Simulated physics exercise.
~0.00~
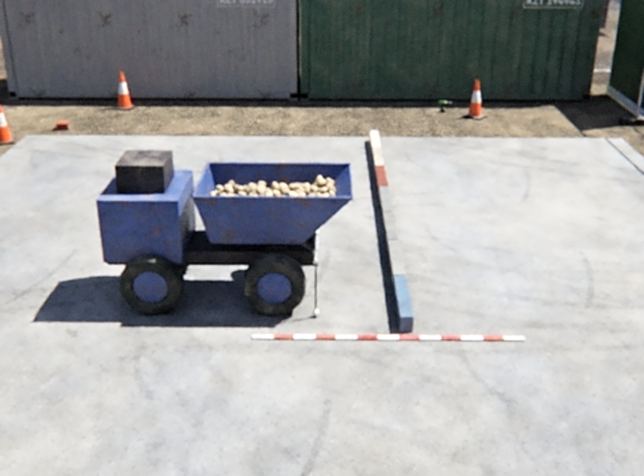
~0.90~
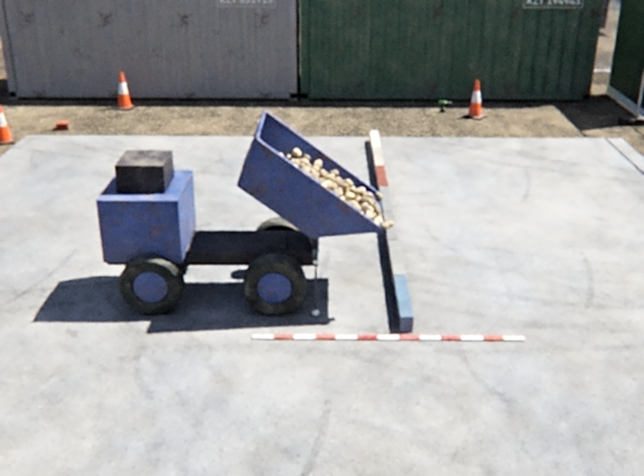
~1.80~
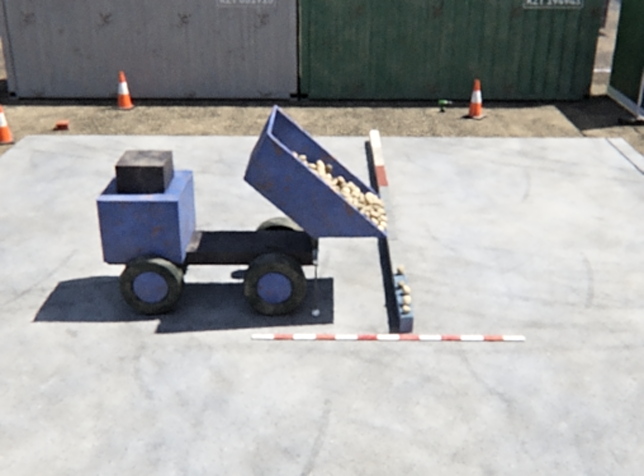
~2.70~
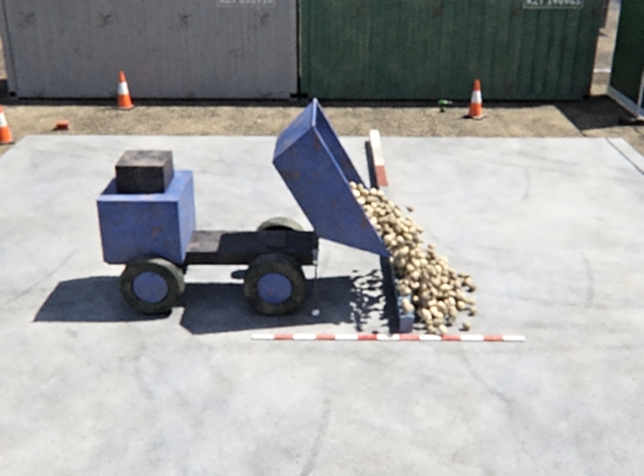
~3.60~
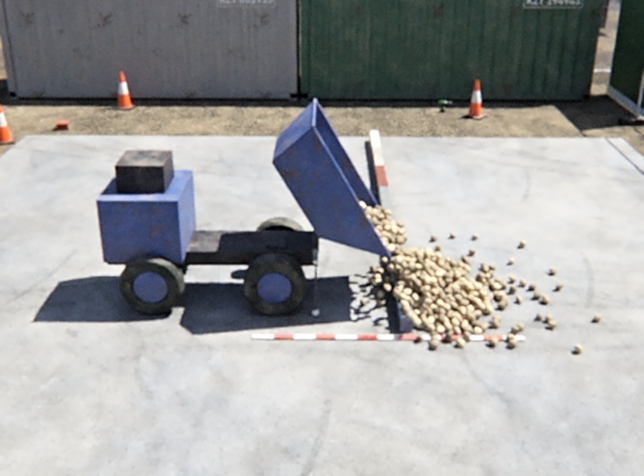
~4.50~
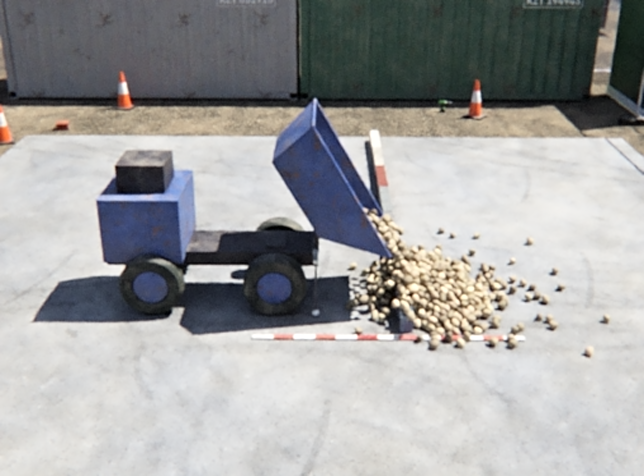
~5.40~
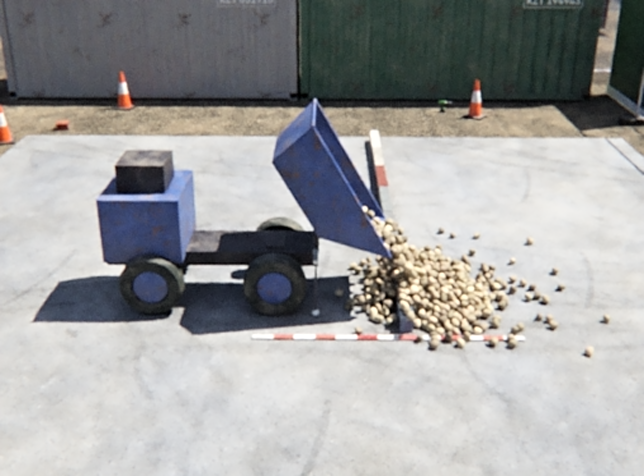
The footage shows a blue dumper on concrete tipping its loaded skip to the right, sending rounded stones pouring out over a low kerb; they spread and settle in a pile, mostly beyond the kerb, while the skip stays raised with a few stones near its lip.
